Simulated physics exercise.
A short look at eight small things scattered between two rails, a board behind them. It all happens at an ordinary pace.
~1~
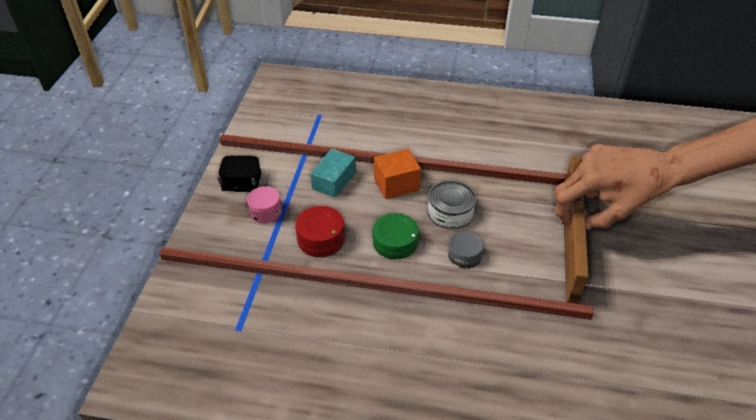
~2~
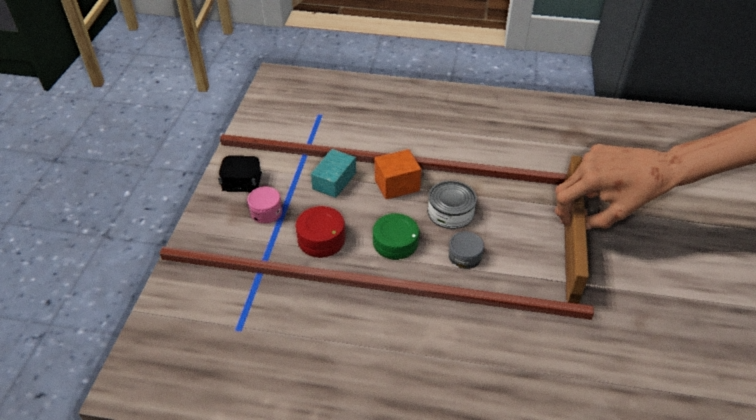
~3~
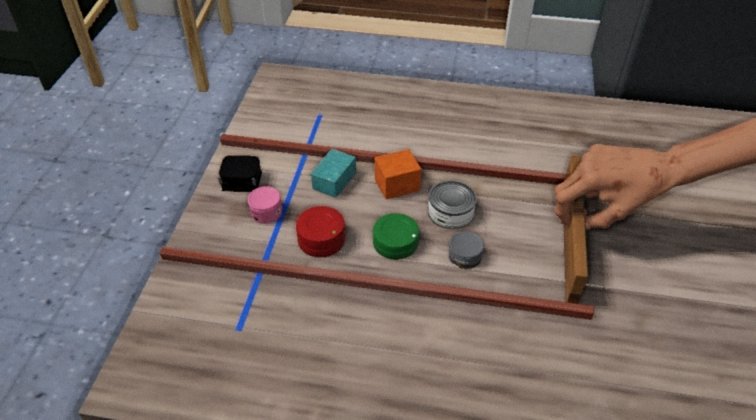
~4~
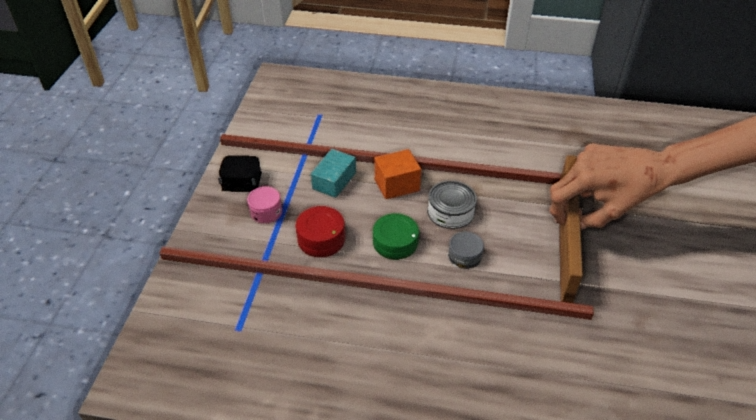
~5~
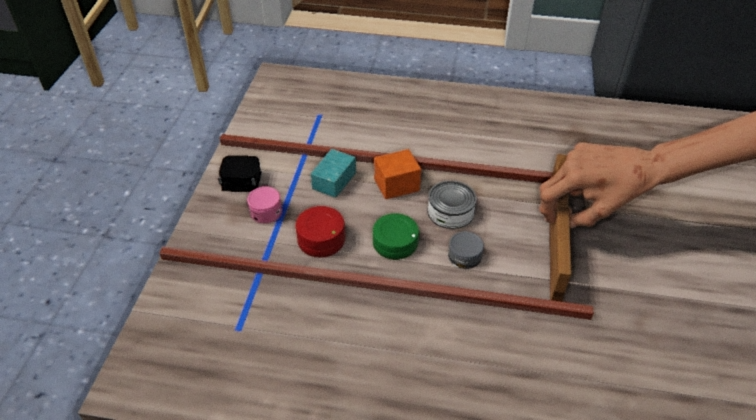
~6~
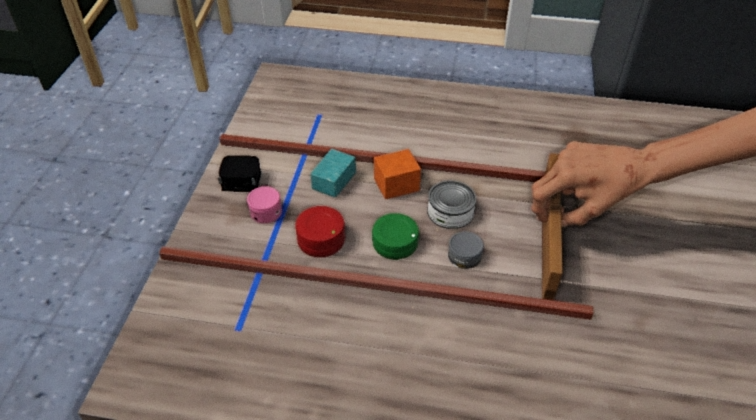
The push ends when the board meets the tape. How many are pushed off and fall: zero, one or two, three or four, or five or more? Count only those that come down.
In the end the number that fall off is zero.
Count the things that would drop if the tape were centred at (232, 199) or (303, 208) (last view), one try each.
Try by try, 4 and 0.
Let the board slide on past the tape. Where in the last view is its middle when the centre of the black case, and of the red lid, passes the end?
Its middle is around (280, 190) and around (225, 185).
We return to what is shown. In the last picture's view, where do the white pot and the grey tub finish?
About (269, 181), and the other about (262, 217).
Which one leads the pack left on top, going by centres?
The black case ends nearest.
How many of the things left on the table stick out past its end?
The number is 2.
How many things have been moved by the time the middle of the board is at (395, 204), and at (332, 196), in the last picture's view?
The counts are 5 and 7.
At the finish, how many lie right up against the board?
3 of them.
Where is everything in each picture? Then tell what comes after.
Black case (240, 174); pink tub (265, 205); turquoise block (334, 173); board (574, 227); tape (285, 206), in the first picture.
Pink tub (265, 205); orange block (397, 174), in the second picture.
Turquoise block (334, 173); green lid (396, 236), in the third picture.
Black case (241, 174); board (569, 226), in the fourth picture.
Pink tub (265, 205); white pot (452, 204), in the fifth picture.
Black case (240, 174); pink tub (265, 205); turquoise block (334, 173); board (552, 224); tape (285, 206), in the sixth picture.
A little later, none off yet; black case at rest near (240, 174); pink tub at rest near (265, 205); turquoise block at rest near (334, 173).
Next, none off yet; black case at rest near (240, 174); pink tub shifted about its own width near (245, 199); turquoise block shifted about its own width near (288, 166).
When it is over, the number that fall off is zero.
